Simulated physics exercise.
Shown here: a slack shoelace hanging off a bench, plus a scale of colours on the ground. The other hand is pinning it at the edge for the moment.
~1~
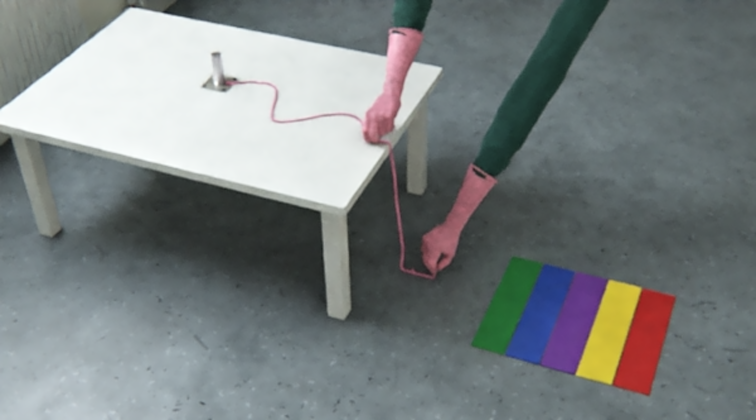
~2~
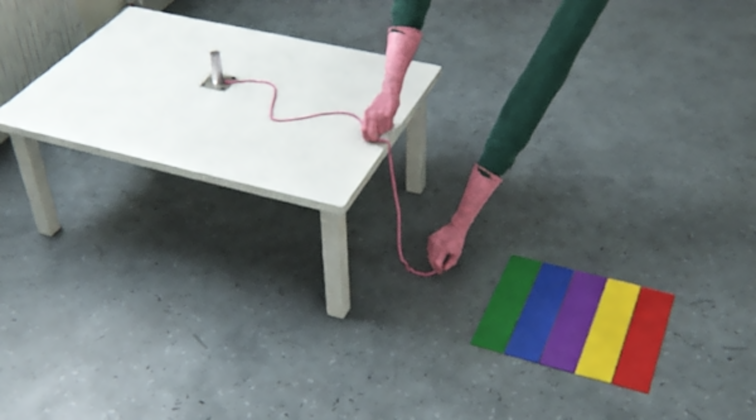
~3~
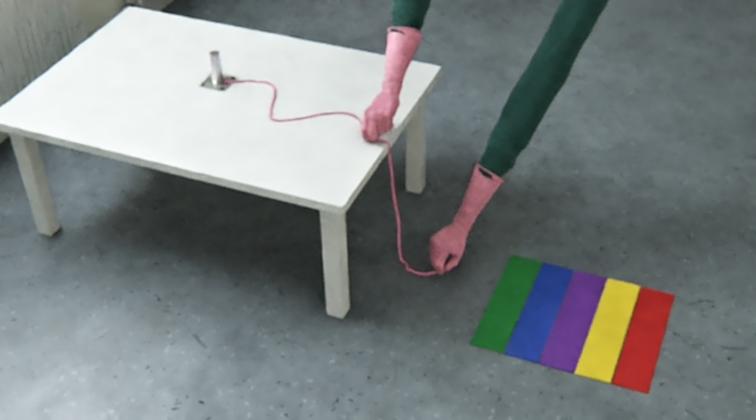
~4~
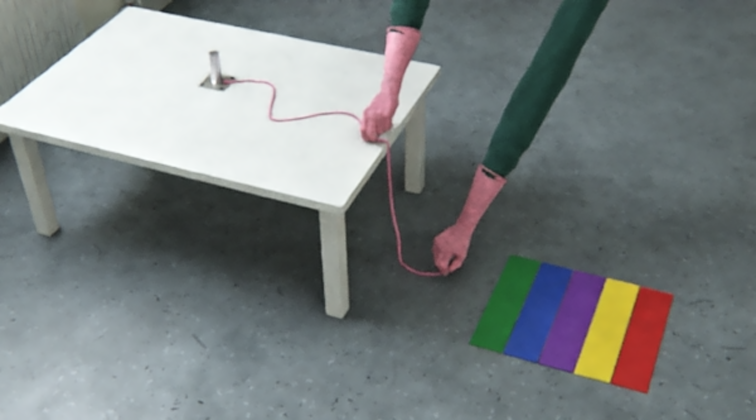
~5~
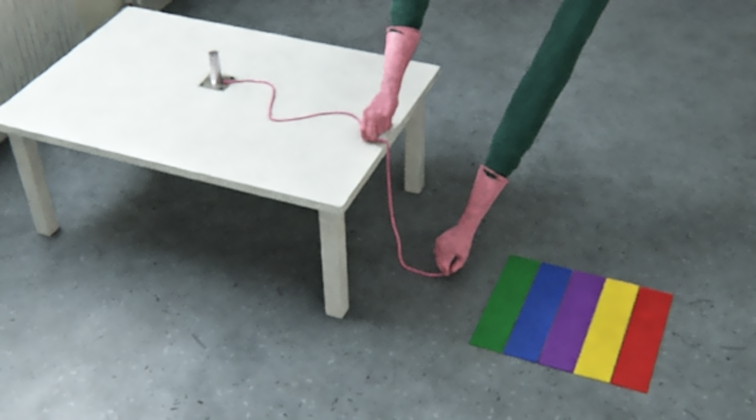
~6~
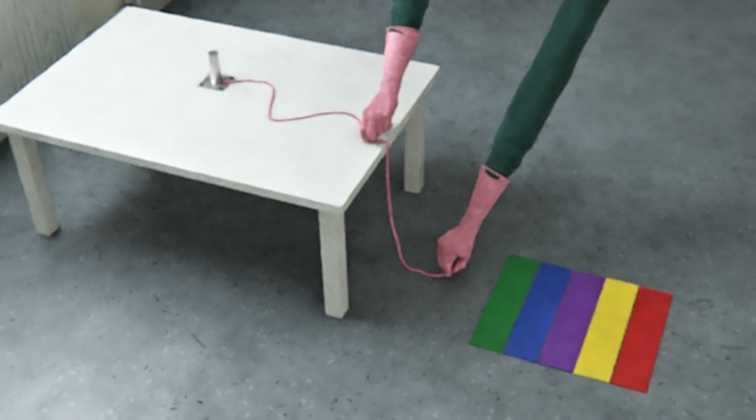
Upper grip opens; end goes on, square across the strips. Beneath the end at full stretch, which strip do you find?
You find the yellow strip.
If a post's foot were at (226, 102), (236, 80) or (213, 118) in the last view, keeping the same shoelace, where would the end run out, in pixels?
About (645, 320), then (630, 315), then (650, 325).
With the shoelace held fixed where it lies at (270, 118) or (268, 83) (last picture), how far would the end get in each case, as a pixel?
Roughly (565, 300), then roughly (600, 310).
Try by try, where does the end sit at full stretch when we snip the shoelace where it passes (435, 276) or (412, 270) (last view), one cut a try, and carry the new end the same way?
Result 1: (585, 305). Result 2: (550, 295).
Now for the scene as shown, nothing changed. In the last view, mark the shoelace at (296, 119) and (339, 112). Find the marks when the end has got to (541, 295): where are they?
They move to (340, 120) and (377, 133) respectively.
A little later, end near (540, 295); over blue.
Next, end near (584, 306); over purple.
When it is tight, end near (611, 313); over yellow. Over yellow.
